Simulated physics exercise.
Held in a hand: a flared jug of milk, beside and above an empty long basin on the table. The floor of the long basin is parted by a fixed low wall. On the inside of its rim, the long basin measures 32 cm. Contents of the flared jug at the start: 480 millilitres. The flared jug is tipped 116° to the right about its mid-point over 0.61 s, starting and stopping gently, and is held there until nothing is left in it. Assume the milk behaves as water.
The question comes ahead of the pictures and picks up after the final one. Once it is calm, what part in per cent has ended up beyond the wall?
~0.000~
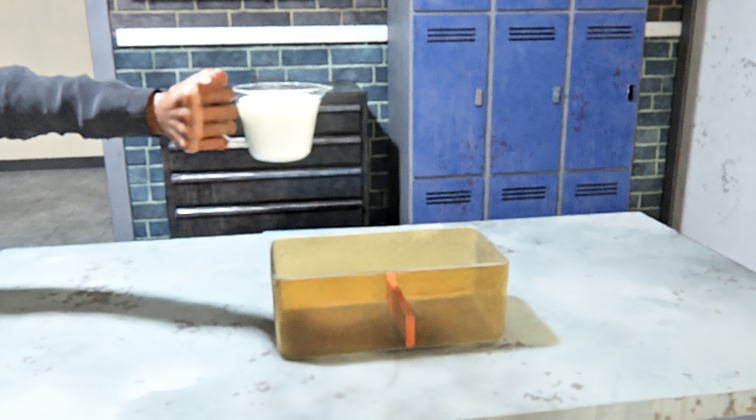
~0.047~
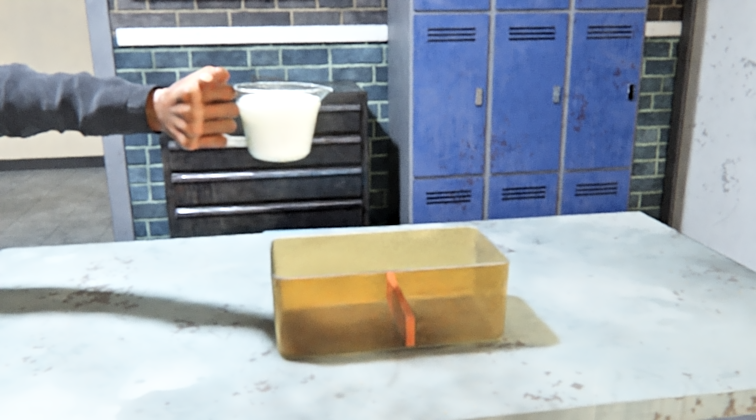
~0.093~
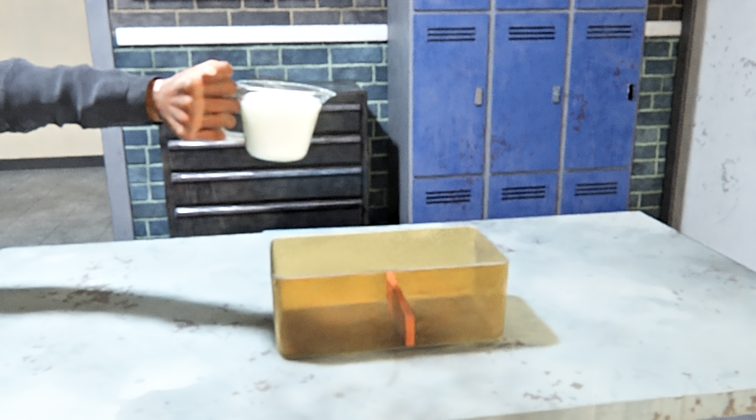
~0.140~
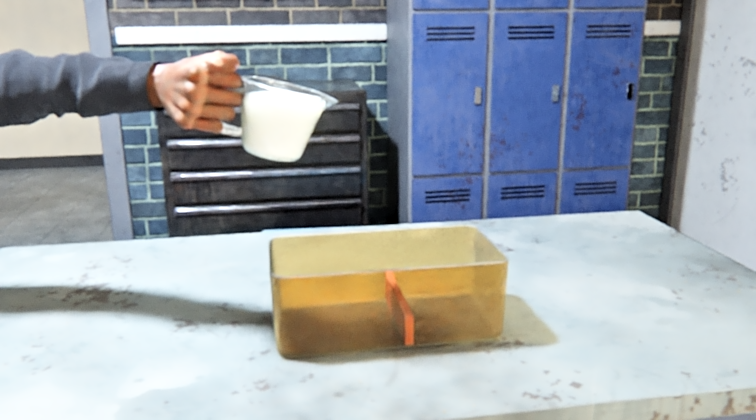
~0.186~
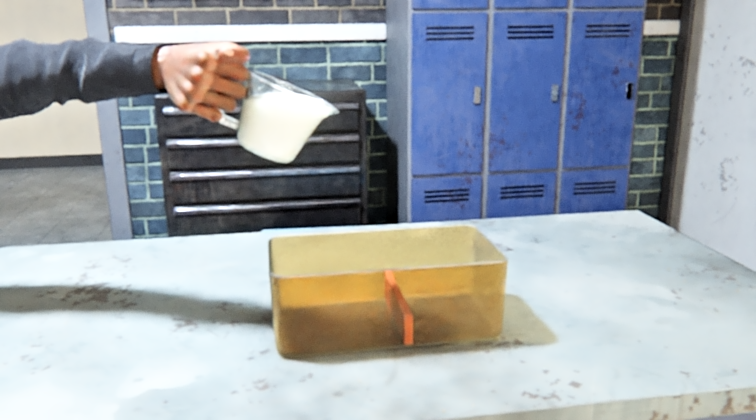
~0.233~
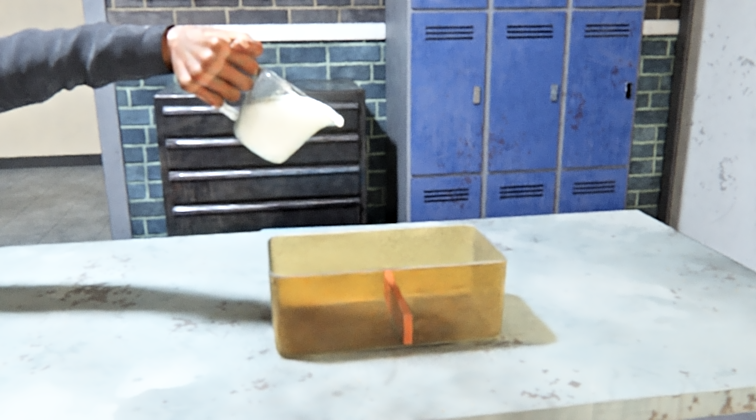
About 8 per cent ends up there.
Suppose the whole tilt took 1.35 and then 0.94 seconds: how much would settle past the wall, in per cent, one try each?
I'd expect close to 15 per cent and then close to 10 per cent.
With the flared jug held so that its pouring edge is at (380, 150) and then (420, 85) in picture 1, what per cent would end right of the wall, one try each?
The first try gives 45 percent and the second 75 percent.
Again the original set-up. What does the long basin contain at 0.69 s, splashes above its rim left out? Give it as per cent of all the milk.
It works out near 90 per cent.
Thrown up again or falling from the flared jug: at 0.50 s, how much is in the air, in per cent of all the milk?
Near 44 per cent of it all.
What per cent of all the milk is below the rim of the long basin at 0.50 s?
Near 32 in a hundred.
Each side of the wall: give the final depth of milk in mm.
Left part about 14 mm deep, right part about 2 mm deep.
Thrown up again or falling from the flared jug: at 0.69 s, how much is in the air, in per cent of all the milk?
Airborne fraction: Approx. 10 %.
By 0.50 s the tilt is 106° and 24 per cent is still to pour, 30 is left of the wall and 2 right of it.
By 0.69 s the tilt is 116° and 0 per cent is still to pour, 85 is left of the wall and 4 right of it.
By 0.89 s the tilt is 116° and 0 per cent is still to pour, 84 is left of the wall and 8 right of it.
By 1.11 s the tilt is 116° and 0 per cent is still to pour, 84 is left of the wall and 8 right of it.
At rest 84 per cent lies left of the wall, 8 right of it and 8 outside.
